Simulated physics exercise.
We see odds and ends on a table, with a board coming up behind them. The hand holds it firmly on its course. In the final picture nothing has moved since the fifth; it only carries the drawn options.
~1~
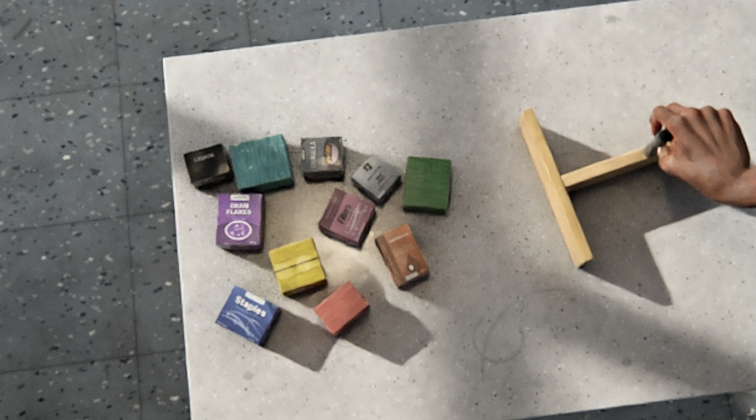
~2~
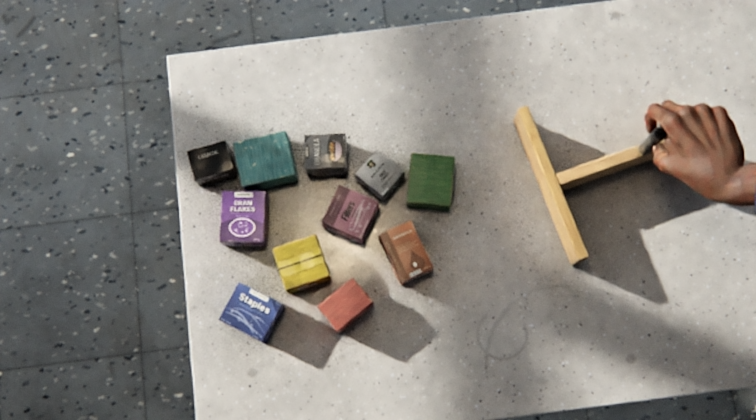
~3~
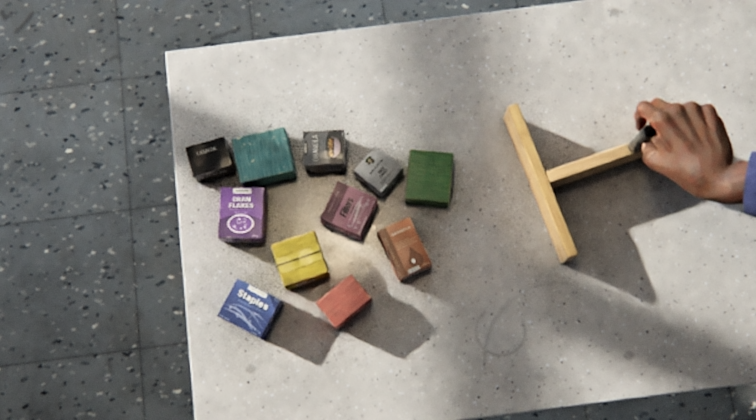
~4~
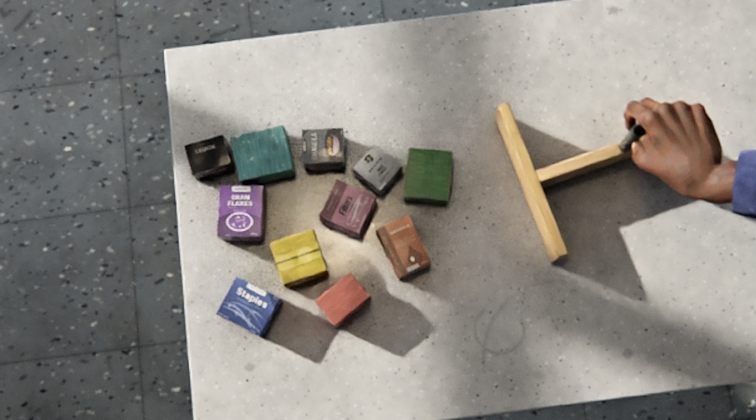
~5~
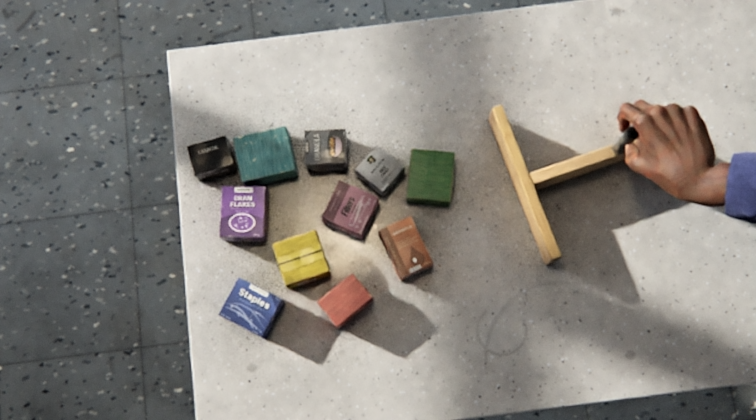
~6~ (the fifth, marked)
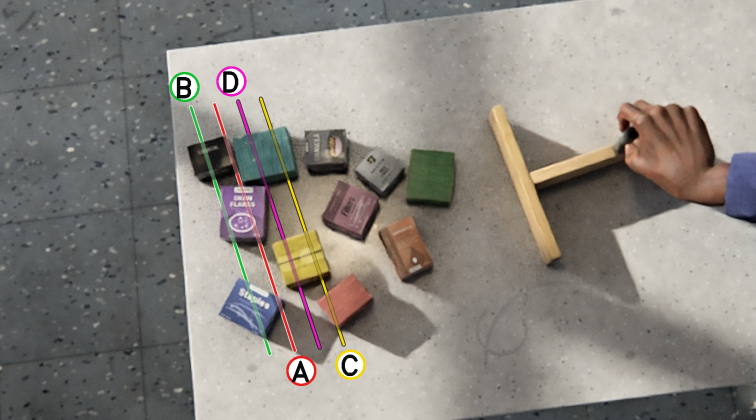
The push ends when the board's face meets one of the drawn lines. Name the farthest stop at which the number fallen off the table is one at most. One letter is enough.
Stop at C.
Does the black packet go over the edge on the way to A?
Yes.
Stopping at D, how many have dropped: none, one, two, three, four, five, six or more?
In all, two.
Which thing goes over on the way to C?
It is the black packet.
On the marked copy, A at (253, 224); B at (229, 227); C at (301, 218); D at (278, 221).
Following C. Soon after the start, board (445, 191); pink box (342, 220); white packet (364, 180).
Later, board (364, 201); blue box (248, 323); yellow box (281, 284).
In the end, board (302, 208); black packet over the edge; purple packet (189, 230); one fallen.
As for the rest, A drops three; B drops five; D drops two.
